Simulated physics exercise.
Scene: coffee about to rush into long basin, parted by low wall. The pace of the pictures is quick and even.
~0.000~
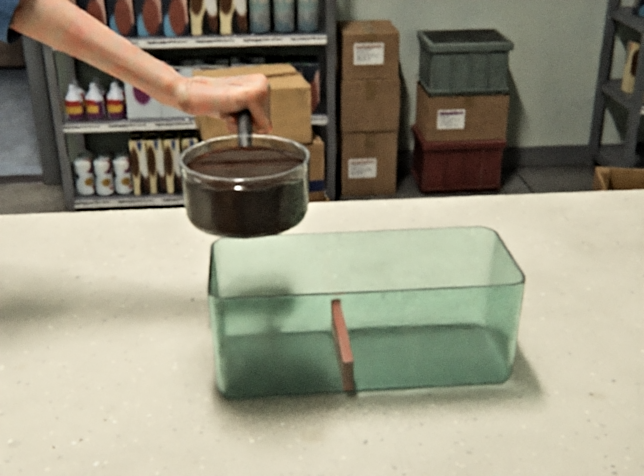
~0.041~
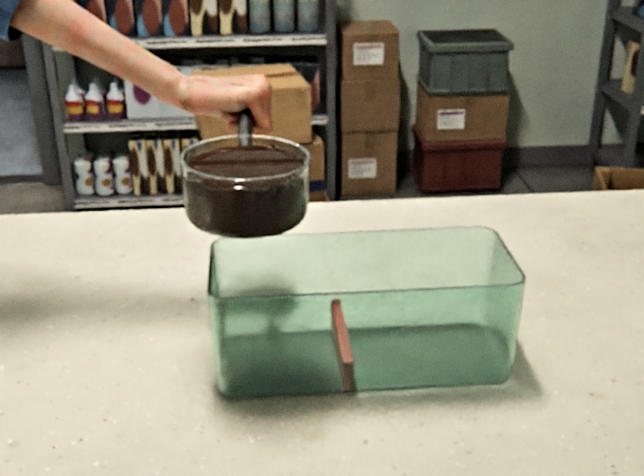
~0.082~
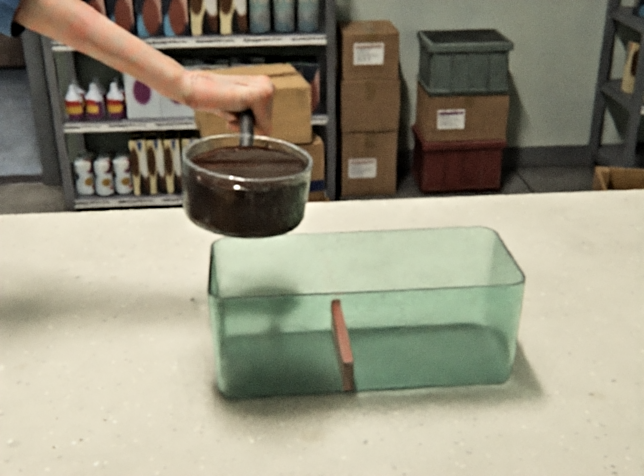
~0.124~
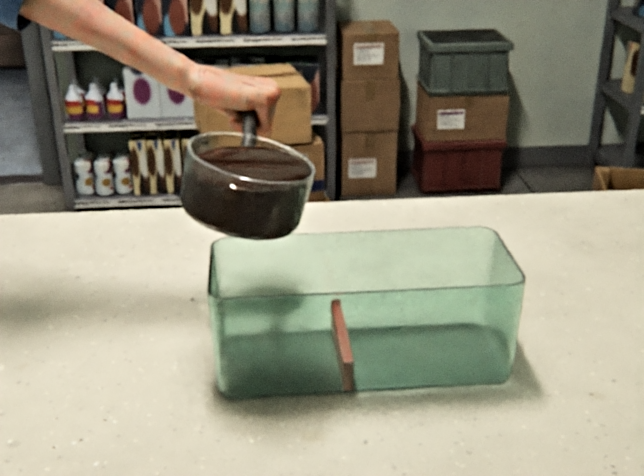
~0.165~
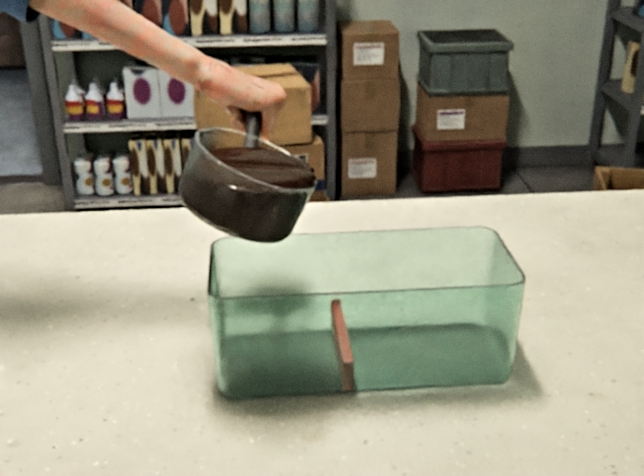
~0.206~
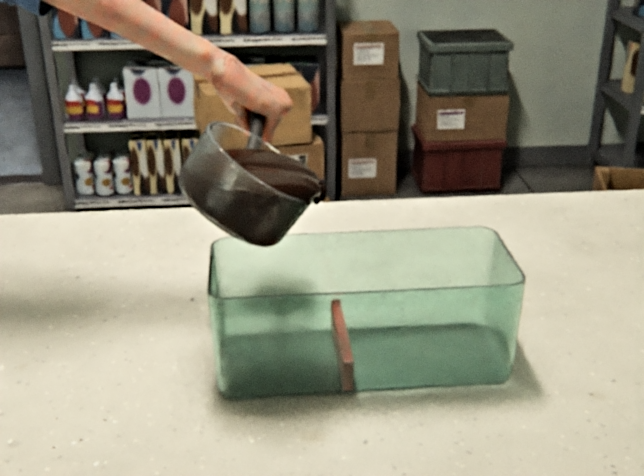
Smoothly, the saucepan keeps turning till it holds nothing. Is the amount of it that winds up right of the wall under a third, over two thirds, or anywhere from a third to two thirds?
One third to two thirds.
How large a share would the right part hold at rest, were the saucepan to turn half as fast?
I'd say close to 70 per cent.
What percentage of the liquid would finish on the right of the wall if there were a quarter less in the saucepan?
It should come out close to 50 per cent.
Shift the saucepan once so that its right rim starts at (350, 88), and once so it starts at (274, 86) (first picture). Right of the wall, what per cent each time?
One after the other: 85 %, 45 %.
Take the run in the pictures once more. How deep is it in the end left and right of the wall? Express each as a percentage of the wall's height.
I'd say close to 40 per cent on the left side and 40 on the right.
A moment on, the saucepan is tipped right over and 20 per cent is still to pour, 15 is left of the wall and 38 right of it.
Next, the saucepan is tipped right over and 4 per cent is still to pour, 33 is left of the wall and 60 right of it.
Then the saucepan is tipped right over and 0 per cent is still to pour, 40 is left of the wall and 58 right of it.
Later the saucepan is tipped right over and 0 per cent is still to pour, 41 is left of the wall and 59 right of it.
At rest 41 per cent lies left of the wall, 59 right of it and 1 outside.
